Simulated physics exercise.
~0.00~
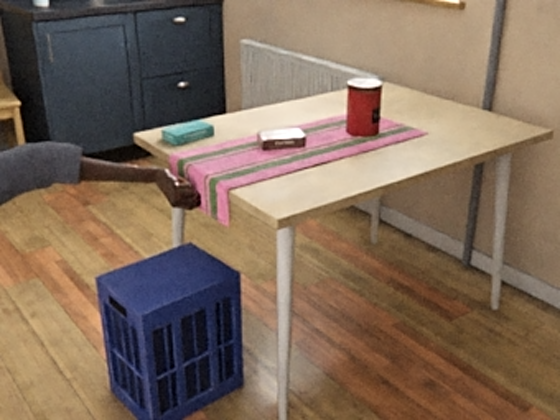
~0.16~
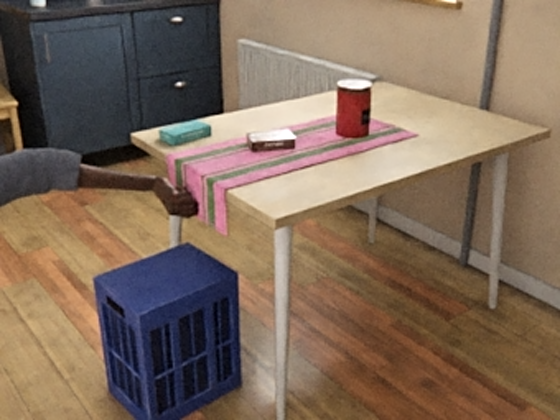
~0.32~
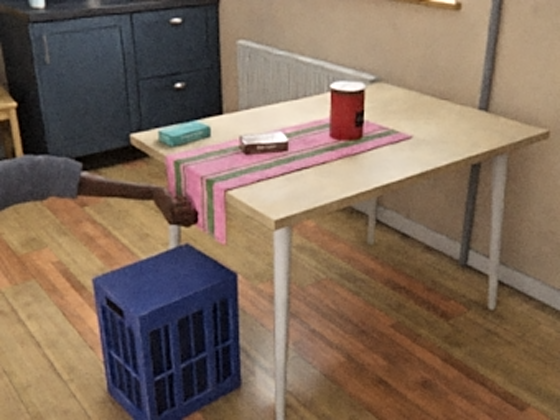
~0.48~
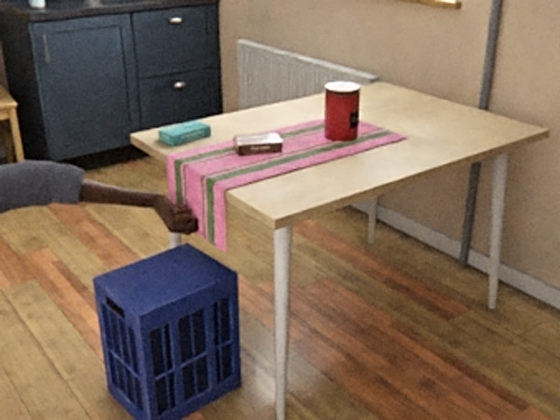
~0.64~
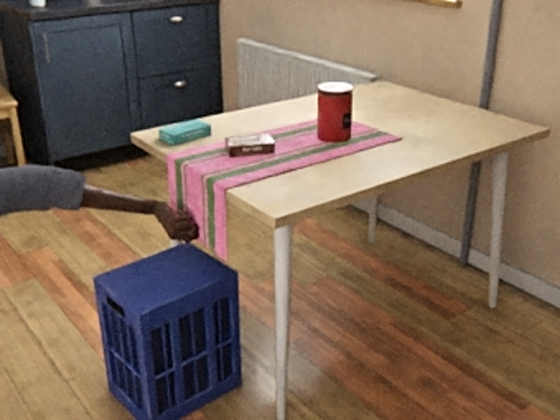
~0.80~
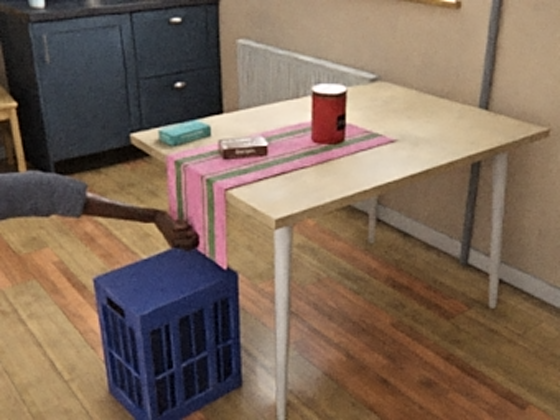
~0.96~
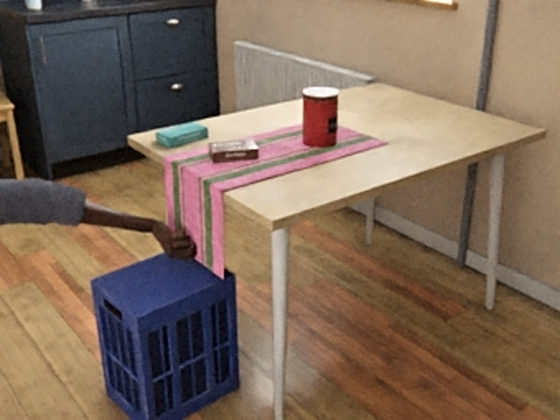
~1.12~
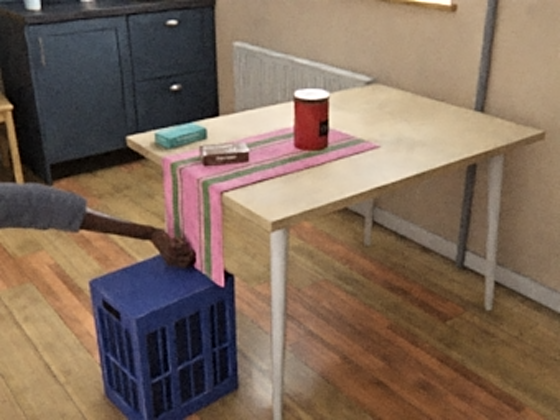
The clip opens on a pale table laid with a pink striped scarf, with a blue crate on the wooden floor below its near end. A red canister and a small brown packet sit on the scarf, while a turquoise packet lies close to its edge. A hand reaching in from the left grips the hanging end and draws it steadily downward. The canister and brown packet ride left with the cloth, the canister staying upright. At the end the hem is down at the crate, both carried items remain on the table, and the turquoise packet has not moved.
